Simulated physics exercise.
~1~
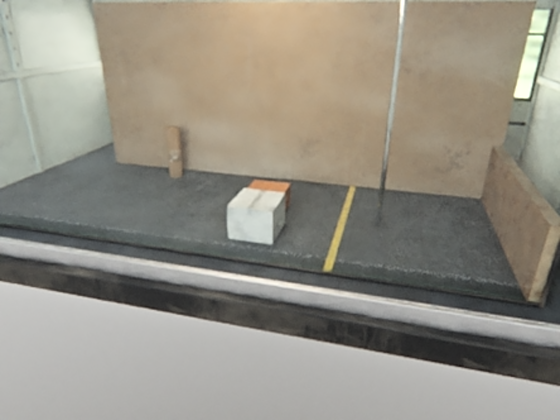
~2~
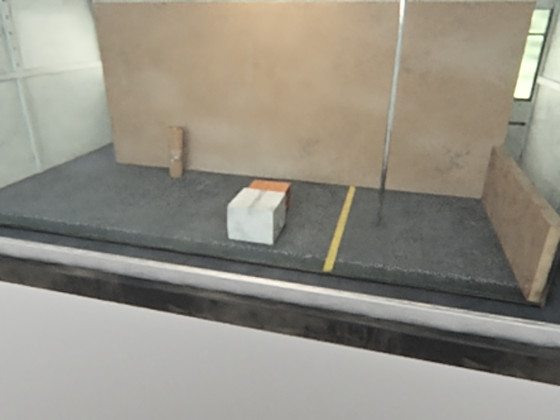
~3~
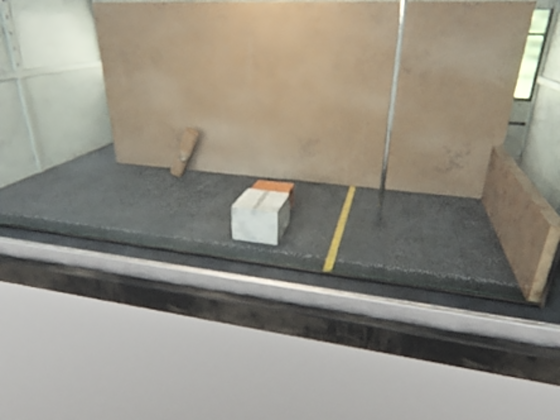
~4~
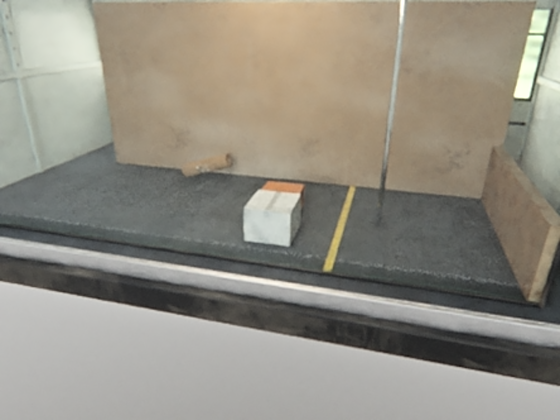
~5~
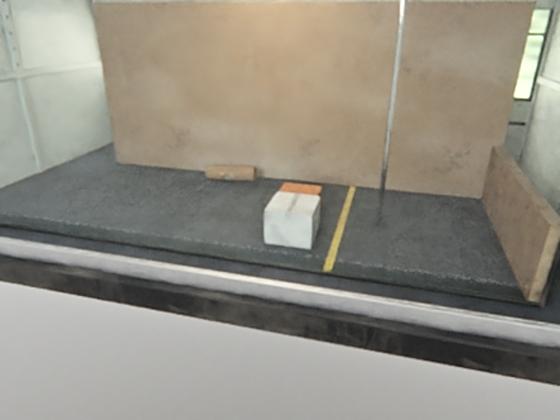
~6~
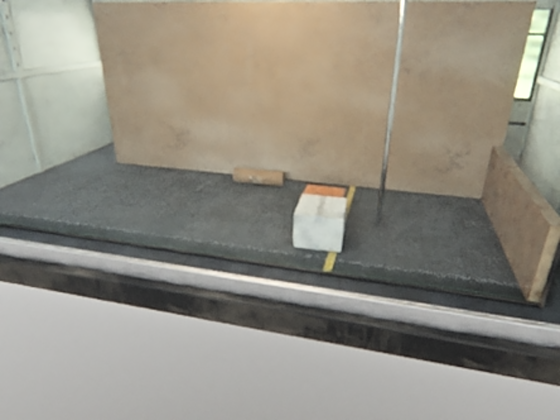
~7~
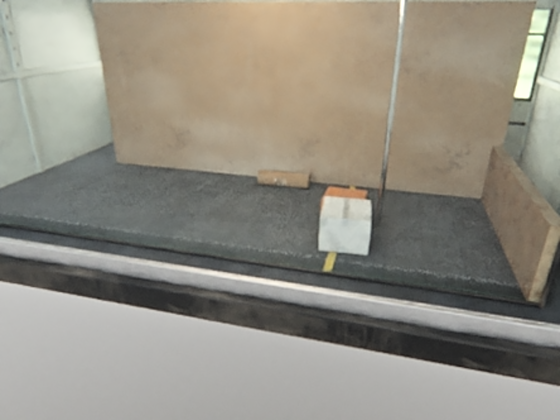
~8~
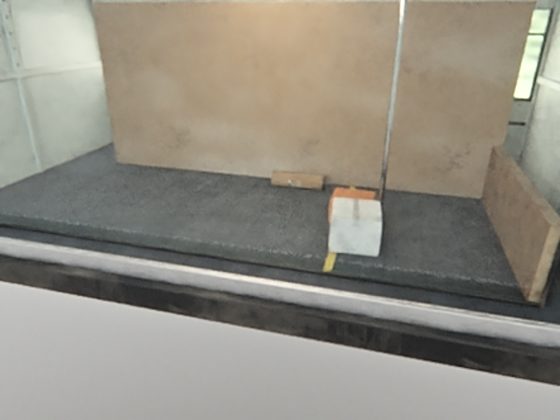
The clip shows a white carton, an orange crate and an upright brown roll on a dark floor between fixed walls. The roll leans and topples onto its side, then all three slide right, the carton and crate ending over the yellow line.
